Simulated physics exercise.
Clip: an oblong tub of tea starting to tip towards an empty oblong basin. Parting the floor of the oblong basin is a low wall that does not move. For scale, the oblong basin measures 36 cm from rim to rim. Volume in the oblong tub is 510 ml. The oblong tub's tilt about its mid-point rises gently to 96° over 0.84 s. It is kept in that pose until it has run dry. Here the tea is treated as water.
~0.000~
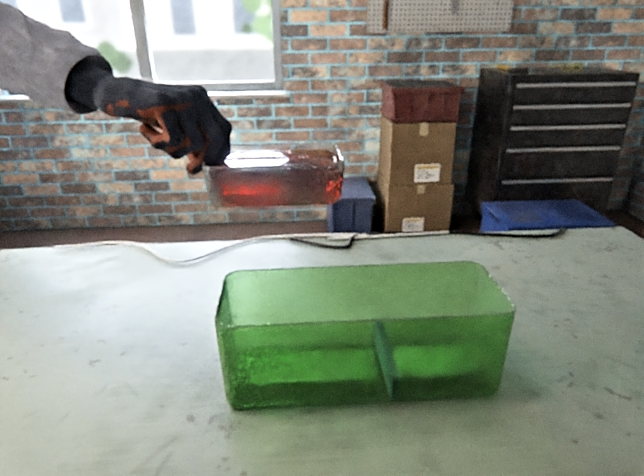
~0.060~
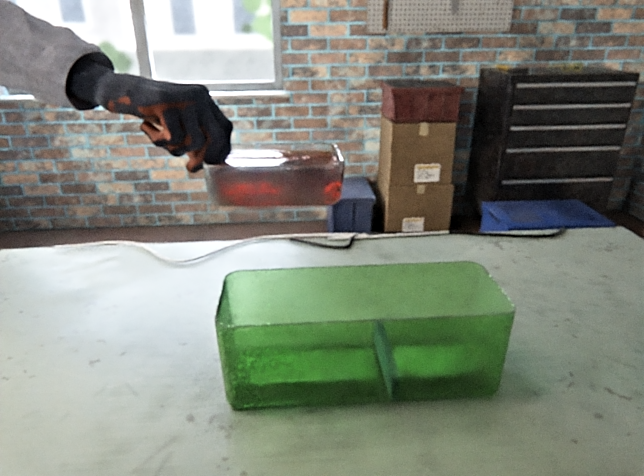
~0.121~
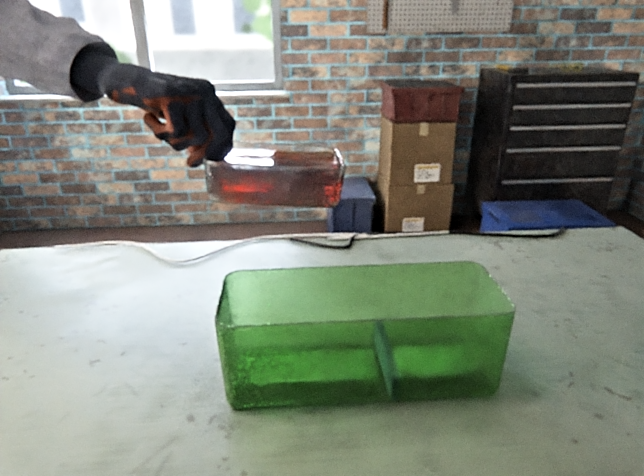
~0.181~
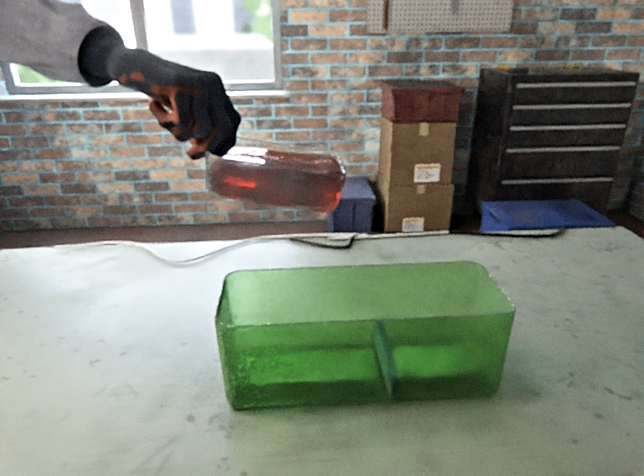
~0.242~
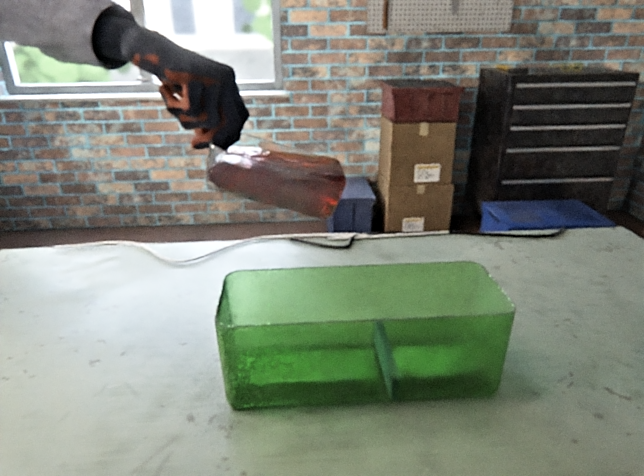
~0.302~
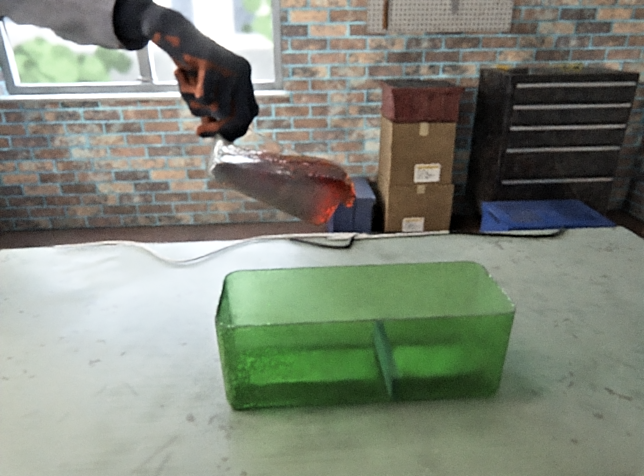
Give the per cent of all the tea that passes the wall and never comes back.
I would say 59 percent.
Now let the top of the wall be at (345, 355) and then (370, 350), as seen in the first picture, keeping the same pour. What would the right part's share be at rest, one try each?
75 in a hundred, followed by 70 in a hundred.
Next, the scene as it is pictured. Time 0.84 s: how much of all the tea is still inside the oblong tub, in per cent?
Around 3 in a hundred.
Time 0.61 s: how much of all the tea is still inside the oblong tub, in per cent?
About 8 percent.
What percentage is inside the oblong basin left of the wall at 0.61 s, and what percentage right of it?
Left roughly 9, right roughly 38.
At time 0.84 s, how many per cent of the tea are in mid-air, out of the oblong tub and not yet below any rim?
Around 3 per cent of the liquid is in flight.
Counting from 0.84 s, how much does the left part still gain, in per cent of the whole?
It comes to near 5 per cent.
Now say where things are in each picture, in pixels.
In the first frame, it leans 0°; its right rim is at (340, 154); the tea meets the walls at (212, 161) and (337, 158); the oblong basin's rim runs from (220, 298) to (498, 286); the wall's top is at (387, 347).
In the second frame, it leans 1°; its right rim is at (340, 156); the tea meets the walls at (213, 161) and (338, 159).
In the third frame, it leans 5°; its right rim is at (341, 160); the tea meets the walls at (213, 159) and (339, 161).
In the fourth frame, it leans 11°; its right rim is at (342, 166); the tea meets the walls at (213, 157) and (340, 163).
In the fifth frame, it leans 18°; its right rim is at (342, 175); the tea meets the walls at (214, 157) and (340, 169); 3 per cent is over the edge.
In the sixth frame, it leans 27°; its right rim is at (340, 185); the tea meets the walls at (214, 156) and (327, 170); 11 per cent is over the edge.
By 0.61 s the tilt is 80° and 8 per cent is still to pour, 9 is left of the wall and 38 right of it.
By 0.84 s the tilt is 96° and 3 per cent is still to pour, 28 is left of the wall and 59 right of it.
By 1.08 s the tilt is 96° and 0 per cent is still to pour, 32 is left of the wall and 59 right of it.
By 1.34 s the tilt is 96° and 0 per cent is still to pour, 33 is left of the wall and 59 right of it.
At rest 33 per cent lies left of the wall, 59 right of it and 8 outside.
